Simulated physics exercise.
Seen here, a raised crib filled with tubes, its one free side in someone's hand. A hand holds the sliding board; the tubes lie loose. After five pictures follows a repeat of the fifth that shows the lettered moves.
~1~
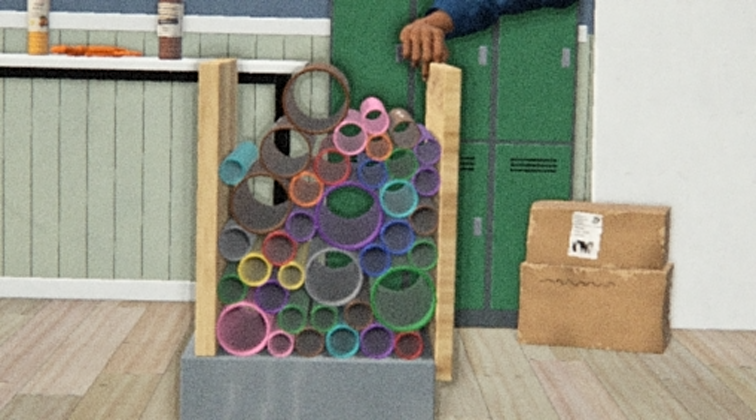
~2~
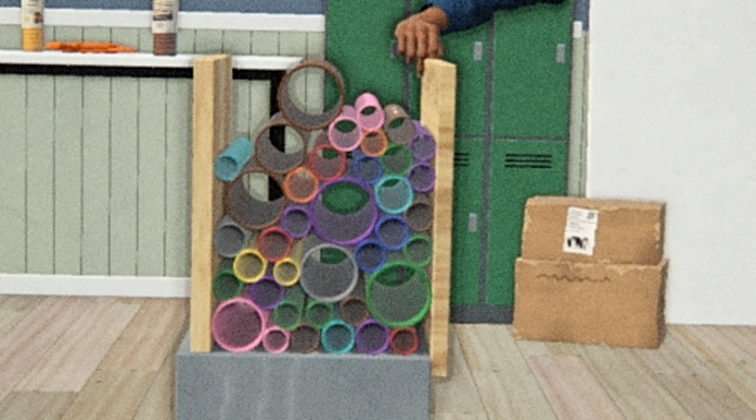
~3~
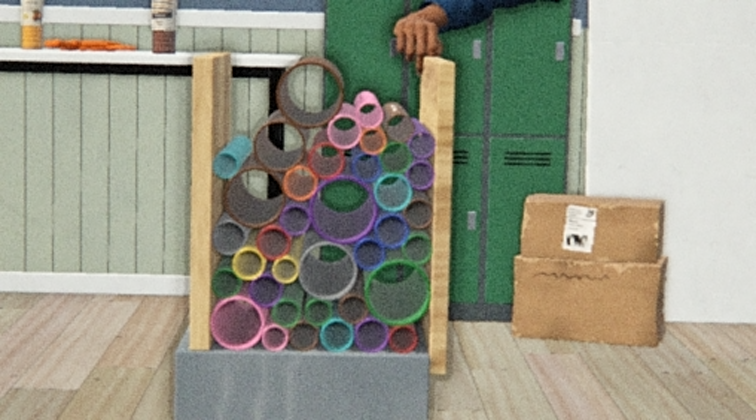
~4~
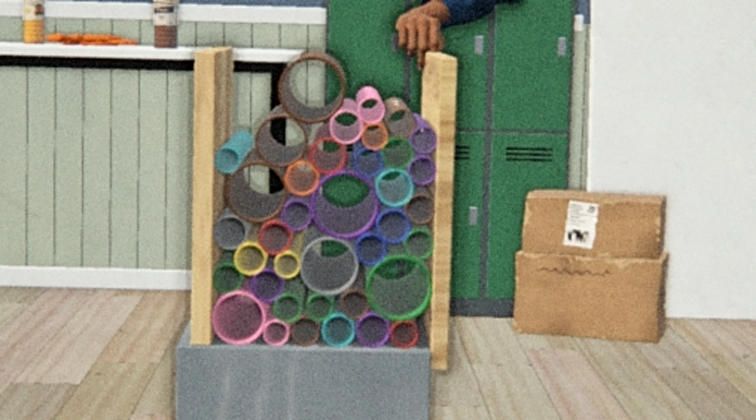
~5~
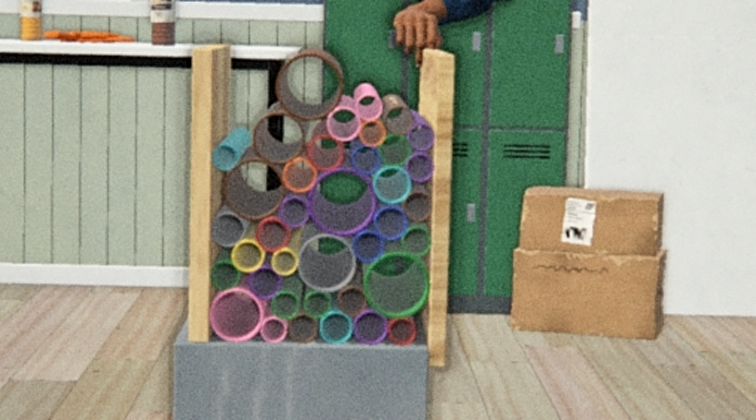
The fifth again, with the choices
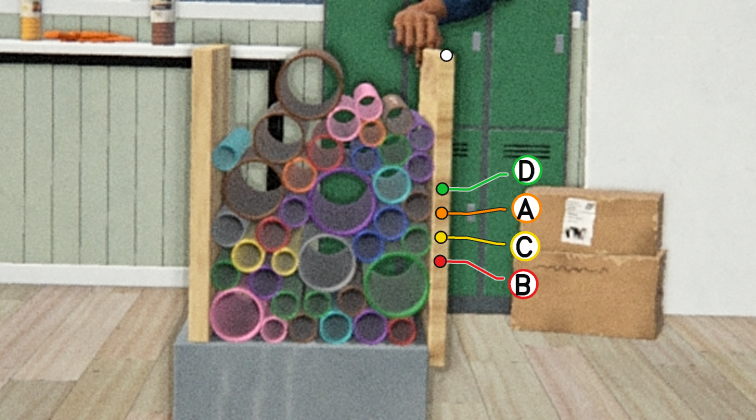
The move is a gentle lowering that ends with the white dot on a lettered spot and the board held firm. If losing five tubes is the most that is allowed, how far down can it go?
Down to D.
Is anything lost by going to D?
Yes.
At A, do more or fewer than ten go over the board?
At A, fewer than ten.
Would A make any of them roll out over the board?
Yes.
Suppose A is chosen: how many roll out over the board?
With A, six.
On the marked copy, A at (442, 213); B at (440, 261); C at (441, 238); D at (443, 189); the white dot at (447, 55).
Taking D. A third of the way, top of the board (436, 115).
Two thirds of the way, top of the board (434, 185).
When it is over, top of the board (434, 188), two out over the board.
As for the rest, A six out over the board; B more than five out over the board; C more than five out over the board.
